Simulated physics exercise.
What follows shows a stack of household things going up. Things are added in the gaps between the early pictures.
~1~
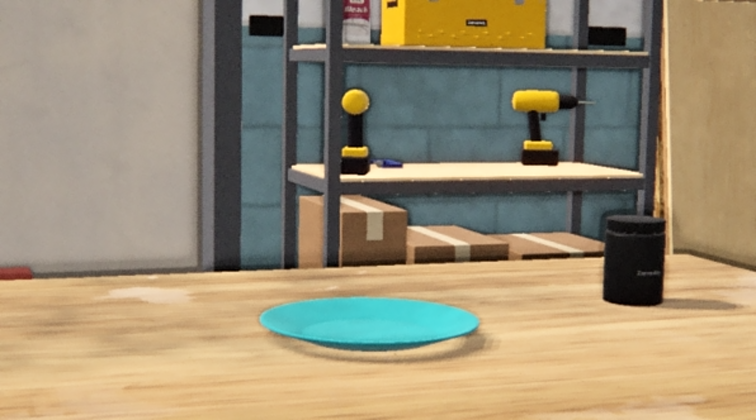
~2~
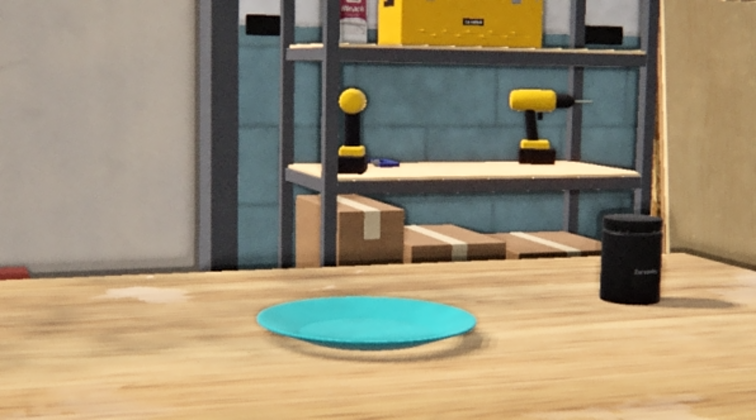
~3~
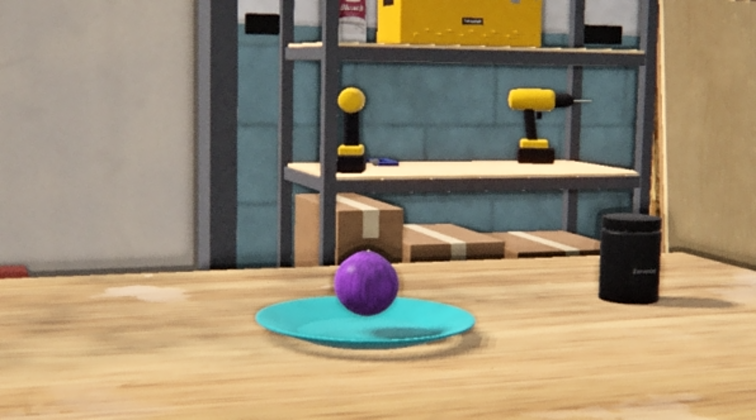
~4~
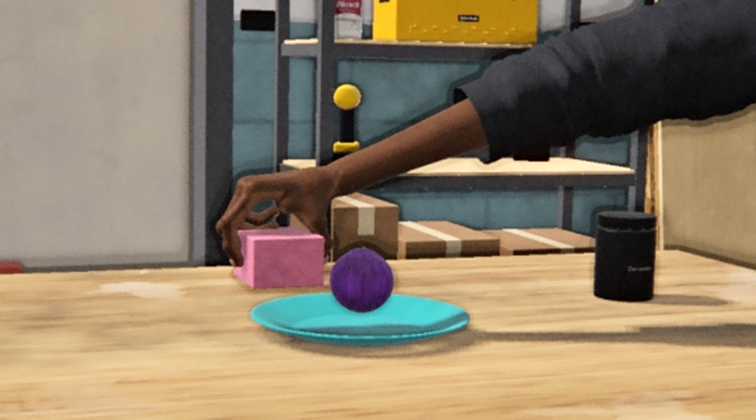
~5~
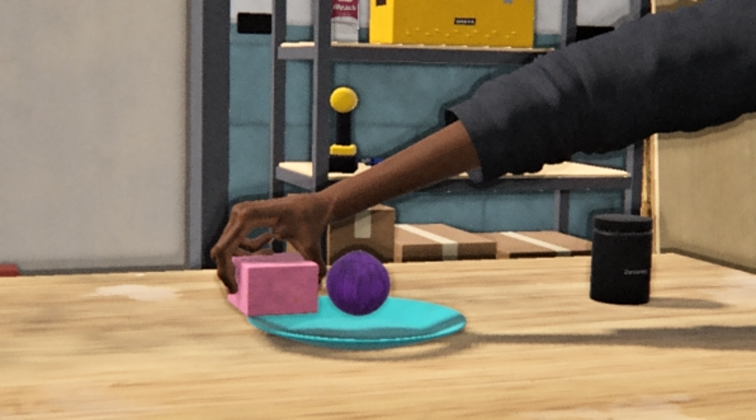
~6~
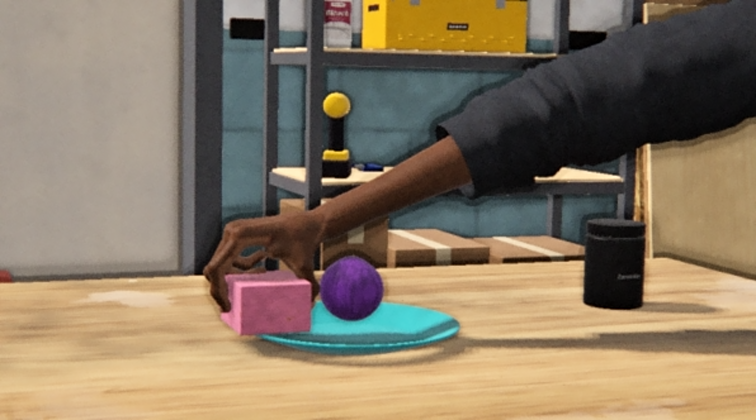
A purple onion appears on a turquoise plate, then a hand lowers a pink block at the plate's left edge, still gripping it.
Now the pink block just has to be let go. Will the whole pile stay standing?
Firm.
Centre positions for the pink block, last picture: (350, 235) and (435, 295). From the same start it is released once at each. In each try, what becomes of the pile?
First, it comes apart; second, it keeps its balance.
Then, 0.60 s past the last view, nothing moves.
Then, 1.60 s past the last view, pink block resting near (265, 303).
Finally, all 4 still in place. Final places as the last picture's camera would see them, pink block near (265, 303). The pile keeps its balance.
